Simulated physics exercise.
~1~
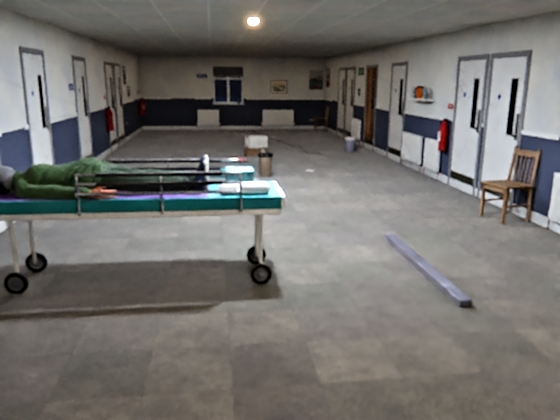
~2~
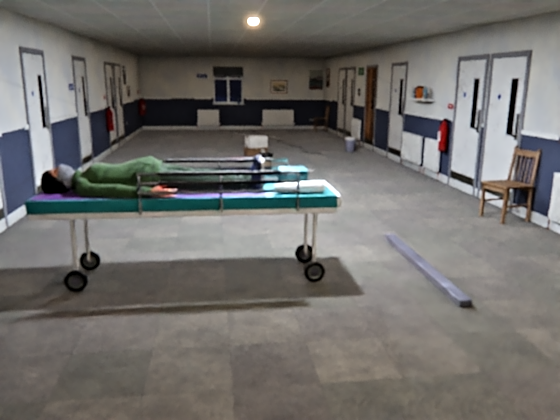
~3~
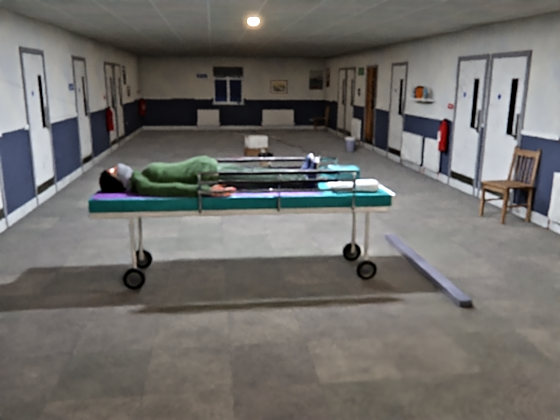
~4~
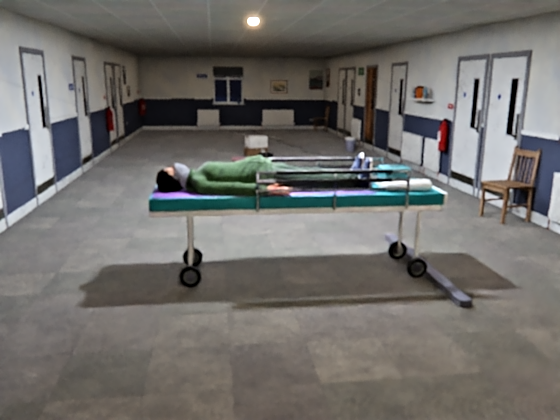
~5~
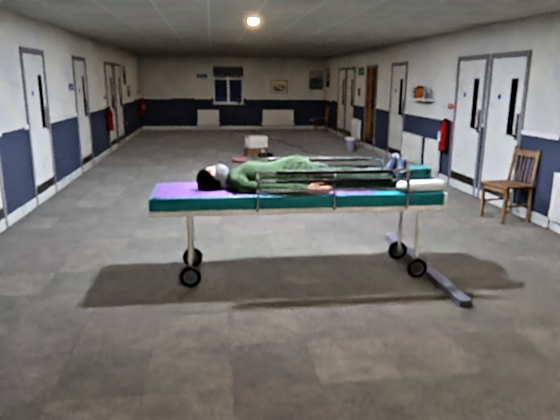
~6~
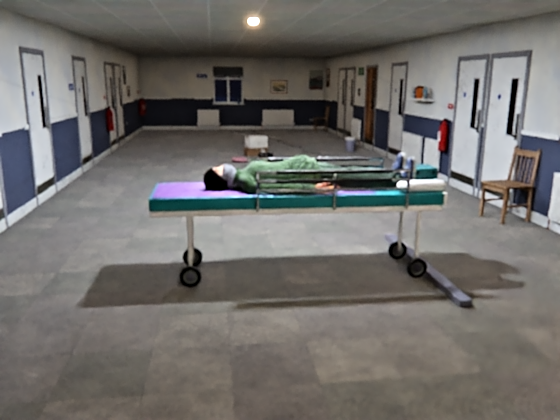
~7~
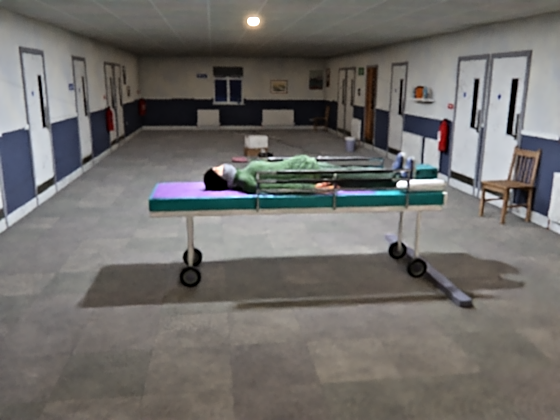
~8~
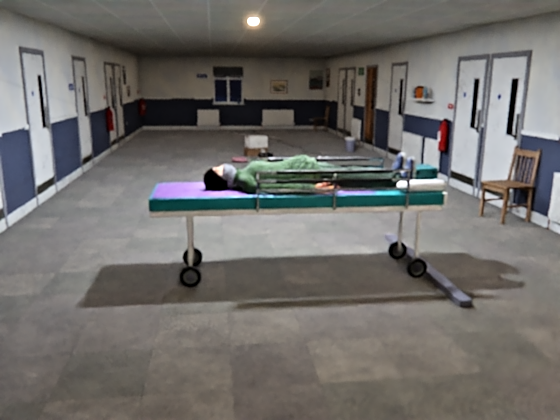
In a long hospital corridor, a trolley carrying a limp person in green rolled to the right until its front wheels met a sill and it stopped dead. The person slid a little farther feet first, then lay still, with everyone and the teal case still aboard.
